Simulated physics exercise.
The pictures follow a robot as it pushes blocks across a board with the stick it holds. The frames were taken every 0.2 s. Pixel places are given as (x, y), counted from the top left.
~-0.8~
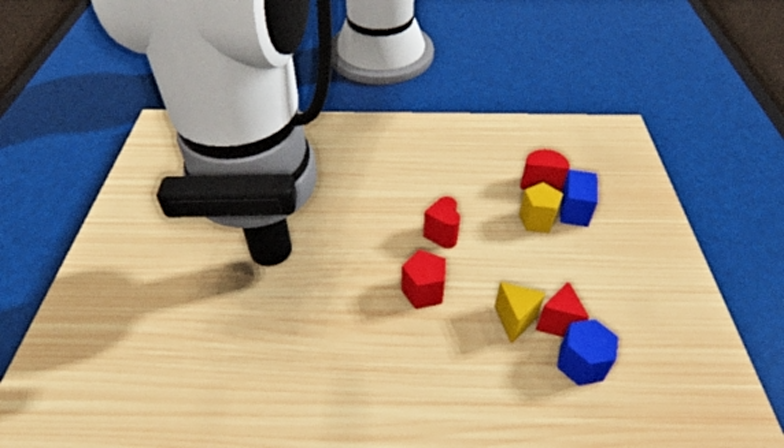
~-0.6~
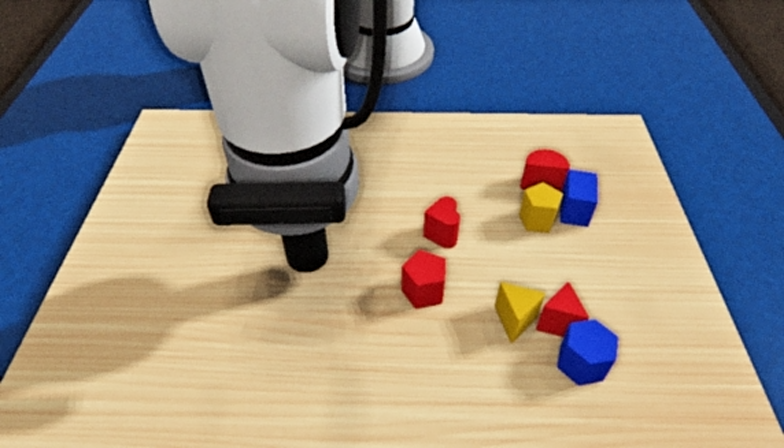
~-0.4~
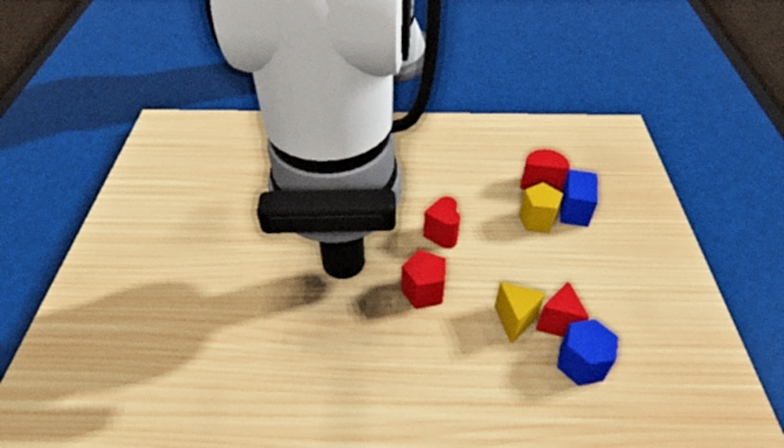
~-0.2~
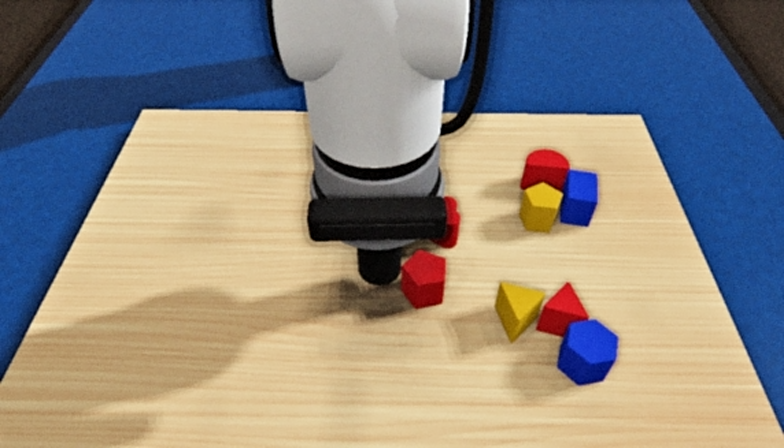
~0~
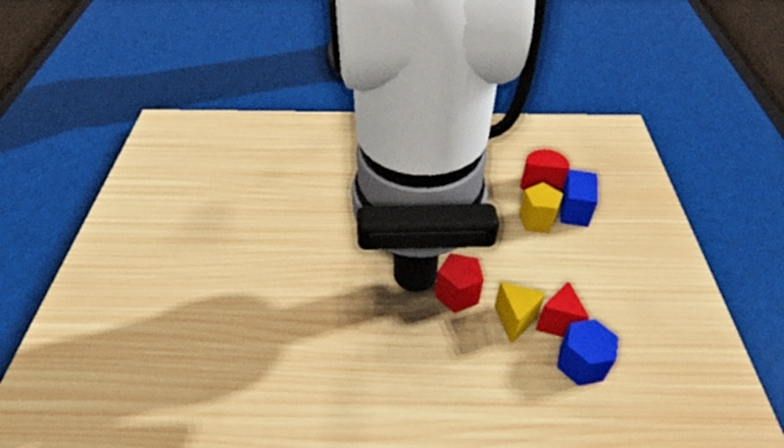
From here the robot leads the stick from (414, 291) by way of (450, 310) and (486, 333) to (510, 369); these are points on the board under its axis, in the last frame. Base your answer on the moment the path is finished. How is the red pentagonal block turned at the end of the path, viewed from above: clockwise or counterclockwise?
Rotates counter-clockwise.
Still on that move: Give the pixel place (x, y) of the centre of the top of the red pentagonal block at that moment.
Around pixel (503, 273).
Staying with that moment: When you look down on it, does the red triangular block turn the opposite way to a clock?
I expect so.
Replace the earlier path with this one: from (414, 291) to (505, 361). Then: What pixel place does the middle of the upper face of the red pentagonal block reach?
I expect it at (492, 276).
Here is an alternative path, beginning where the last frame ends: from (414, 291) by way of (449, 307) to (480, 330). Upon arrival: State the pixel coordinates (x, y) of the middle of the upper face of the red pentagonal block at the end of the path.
The spot you're after is about (502, 273) in the image.
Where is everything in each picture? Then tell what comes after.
In the first picture, lower end of the stick at (271, 251), tops of blocks, red pentagonal block at (426, 267), yellow triangular block at (521, 297), red triangular block at (567, 301), blue hexagon at (593, 340).
In the second picture, stick at (308, 257), blocks as before.
In the third picture, stick at (344, 263), blocks as before.
In the fourth picture, stick at (380, 269), blocks as before.
In the fifth picture, stick at (415, 275), red pentagonal block at (461, 270), yellow triangular block at (521, 297), red triangular block at (567, 301), blue hexagon at (593, 340).
The first path, step by step. One third of the way, stick at (453, 295); red pentagonal block at (492, 273), turned 55° anticlockwise; yellow triangular block at (526, 296), turned 25° clockwise.
Two thirds of the way, stick at (490, 318); red pentagonal block at (503, 273), turned 85° anticlockwise; yellow triangular block at (535, 293), turned 55° clockwise; red triangular block at (574, 306), turned 20° anticlockwise.
At the end, stick at (515, 354); red pentagonal block at (503, 273), turned 85° anticlockwise; yellow triangular block at (535, 293), turned 55° clockwise; red triangular block at (574, 306), turned 20° anticlockwise; blue hexagon not moved.
